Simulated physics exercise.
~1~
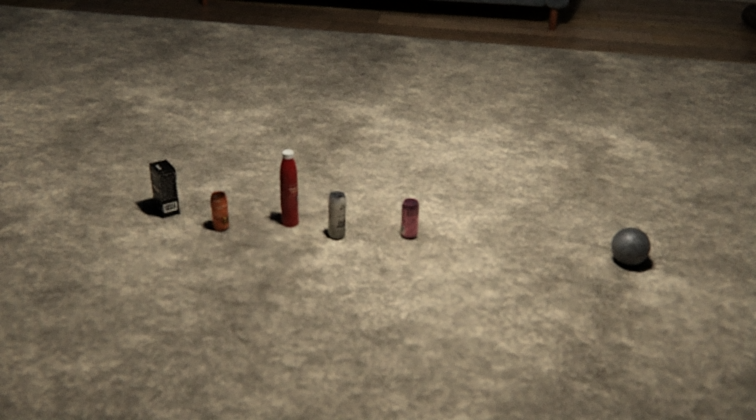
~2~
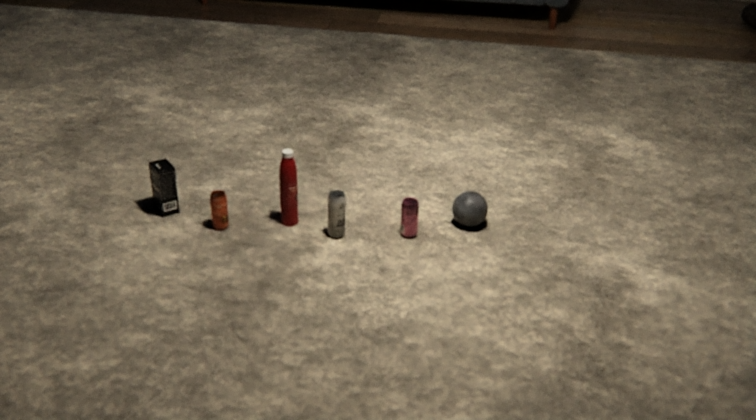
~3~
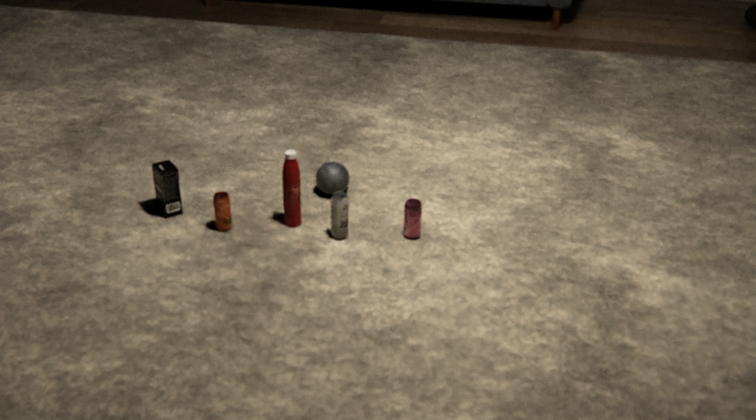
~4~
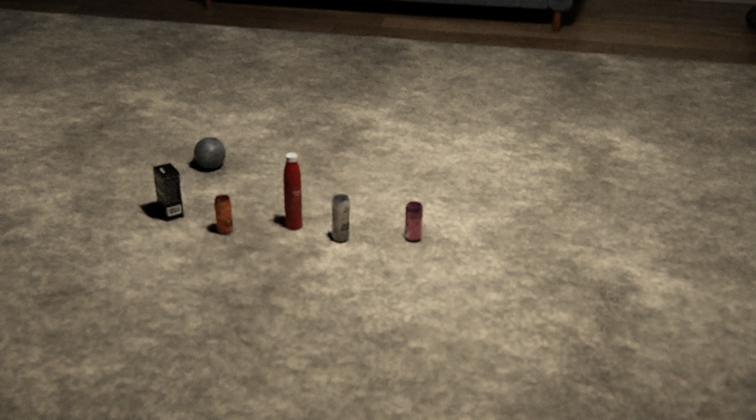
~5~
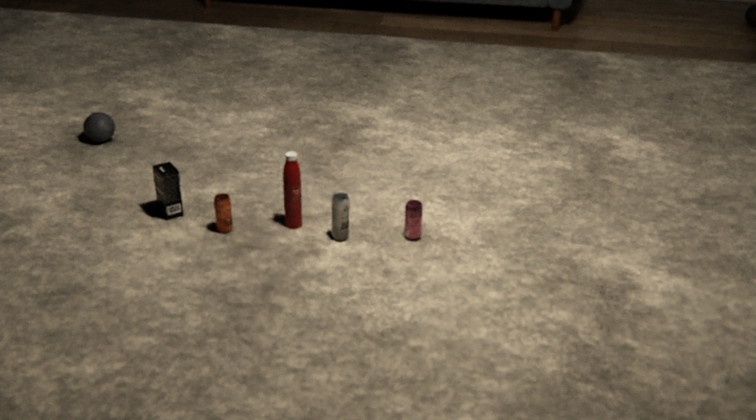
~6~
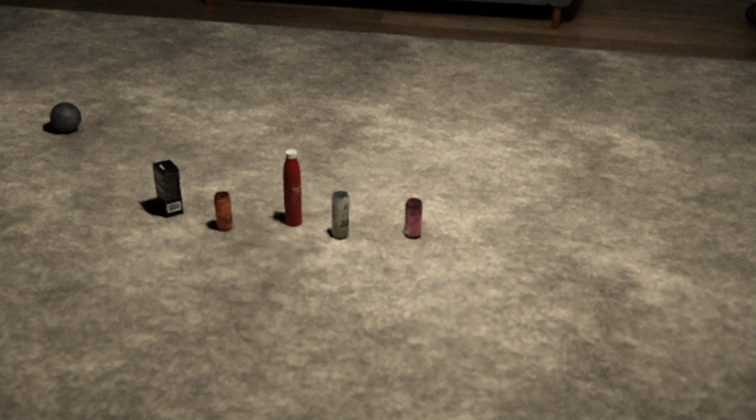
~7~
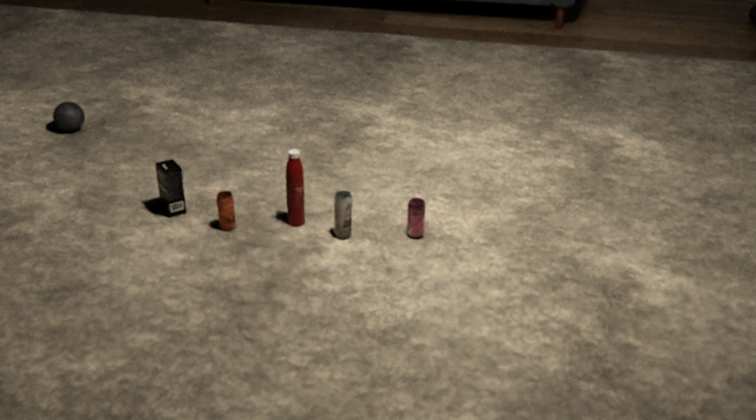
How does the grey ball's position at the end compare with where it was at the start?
At the start the grey ball is on the right, beyond the pink can. By the end it is at the far left, farther back than the black carton.
